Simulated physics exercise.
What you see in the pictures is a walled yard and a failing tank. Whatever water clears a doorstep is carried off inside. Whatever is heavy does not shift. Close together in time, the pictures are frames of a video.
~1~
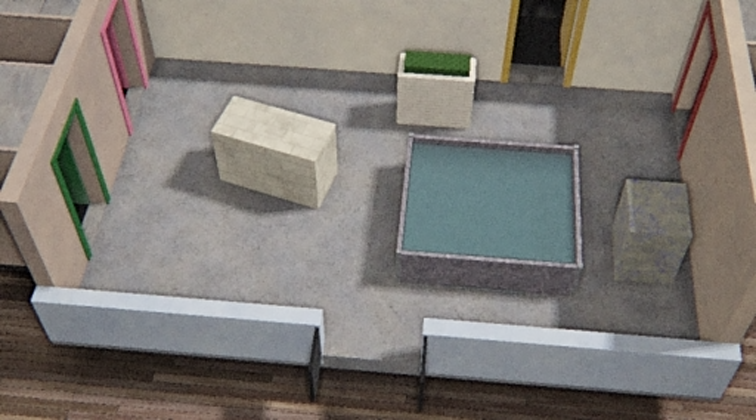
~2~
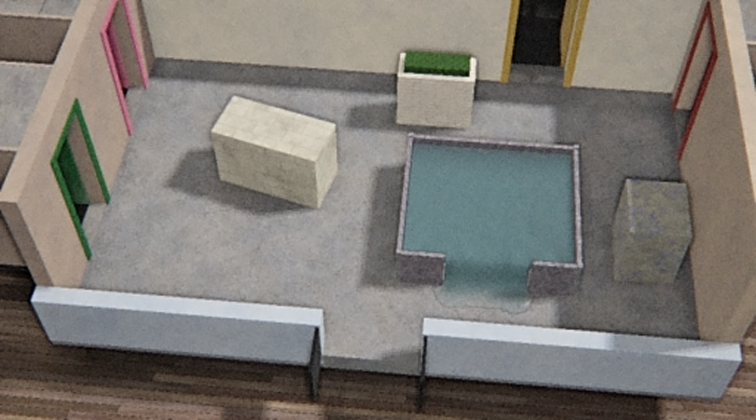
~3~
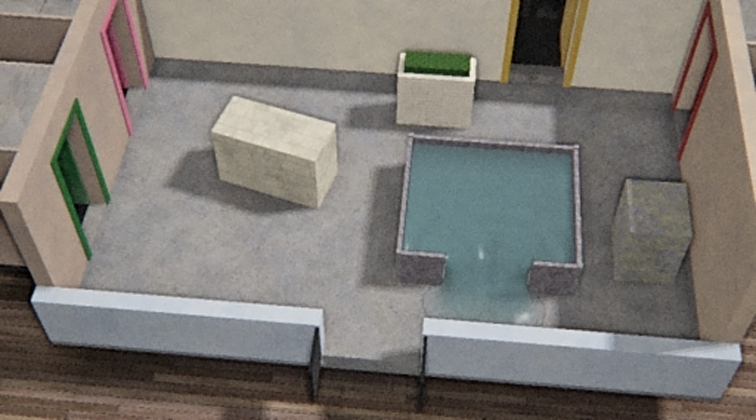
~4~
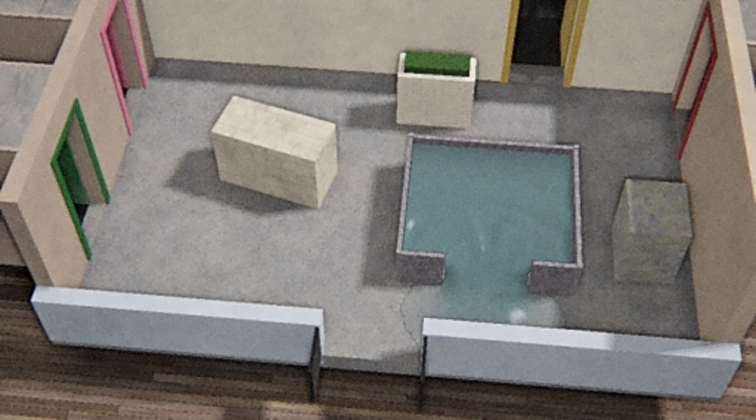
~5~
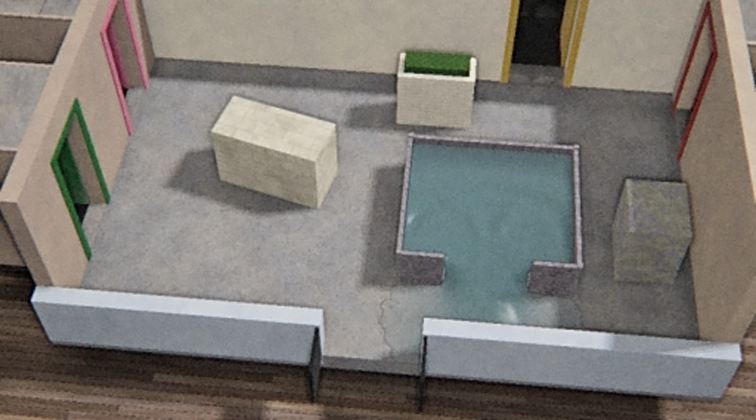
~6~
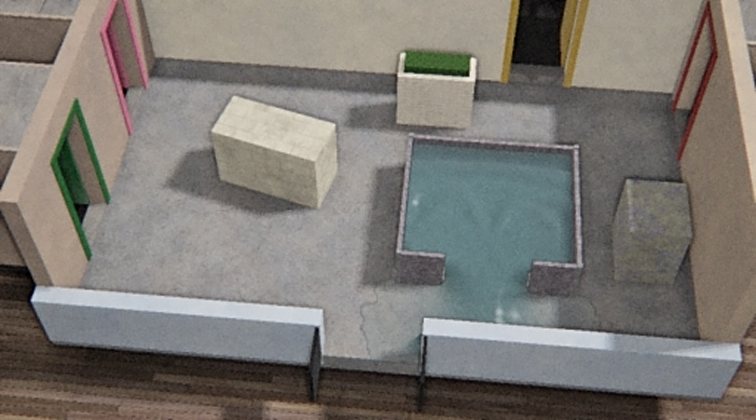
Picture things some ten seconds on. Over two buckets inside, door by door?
Door by door: The green door over; the pink door not over; the red door not over; the yellow door not over.
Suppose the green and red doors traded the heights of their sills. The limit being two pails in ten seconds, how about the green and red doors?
As I see it, green doesn't reach it while red overshoots.
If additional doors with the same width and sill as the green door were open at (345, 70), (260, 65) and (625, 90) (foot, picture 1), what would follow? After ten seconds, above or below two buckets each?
Falls short; falls short; exceeds the limit.
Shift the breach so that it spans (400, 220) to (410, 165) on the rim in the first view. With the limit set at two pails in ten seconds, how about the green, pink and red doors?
Result - green: Past the mark; pink: Past the mark; red: Short of the mark.
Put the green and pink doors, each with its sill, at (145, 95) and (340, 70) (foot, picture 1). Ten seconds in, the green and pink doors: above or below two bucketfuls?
Taking them in turn, the green door remains below the limit and the pink door remains below the limit.
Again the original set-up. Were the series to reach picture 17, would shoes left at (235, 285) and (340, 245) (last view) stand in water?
Going in order, I'd call them drenched and drenched.
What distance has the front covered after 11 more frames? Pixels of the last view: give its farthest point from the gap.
Near (148, 324).
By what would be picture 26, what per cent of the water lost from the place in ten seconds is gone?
Near 40 in a hundred.
A moment on, water covers 15 % of the floor; the green door not reached, the pink door not reached, the red door not reached, the yellow door not reached.
Next, water covers 30 % of the floor; the green door not reached, the pink door not reached, the red door not reached, the yellow door not reached.
Then, water covers 55 % of the floor; the green door under two buckets in, the pink door not reached, the red door wet at the sill, nothing in, the yellow door not reached.
Later, water covers 70 % of the floor; the green door over two buckets in, the pink door wet at the sill, nothing in, the red door wet at the sill, nothing in, the yellow door wet at the sill, nothing in.
In the end, water covers 95 % of the floor; the green door far over two buckets in, the pink door wet at the sill, nothing in, the red door under two buckets in, the yellow door wet at the sill, nothing in.
